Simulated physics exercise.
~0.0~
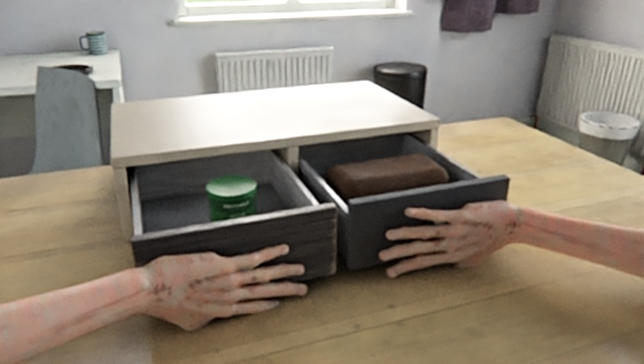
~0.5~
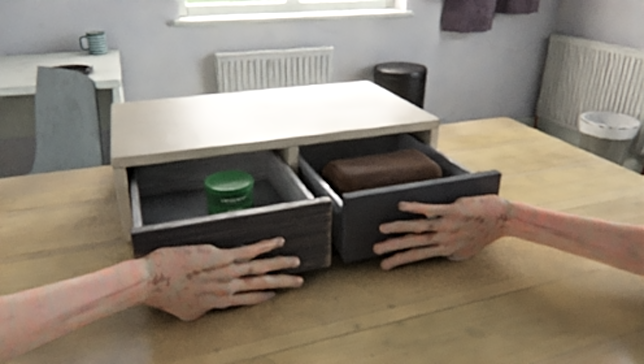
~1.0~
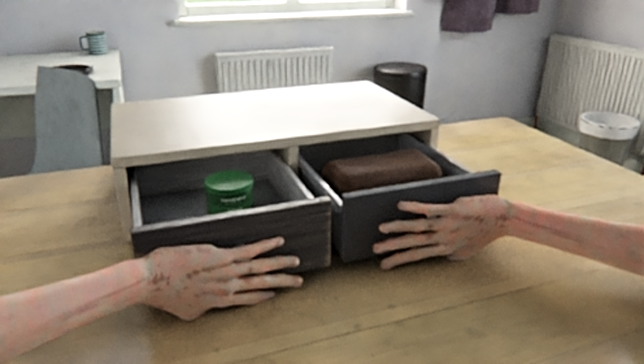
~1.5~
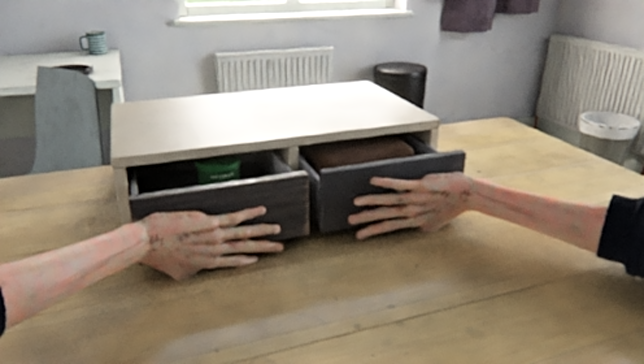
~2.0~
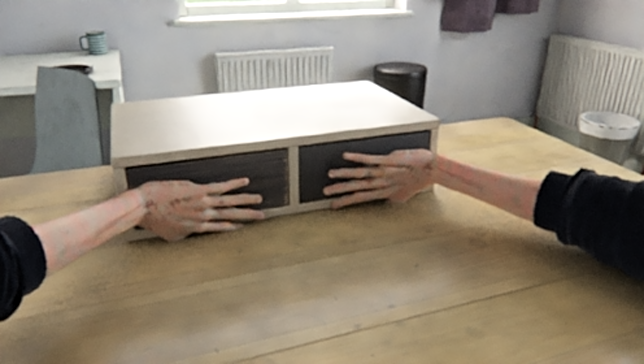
Two open drawers side by side, the left holding a green tin and the right a brown loaf, slid inward as a pair of hands pushed their fronts, until both shut flush in the chest on the wooden table, hiding the items inside.
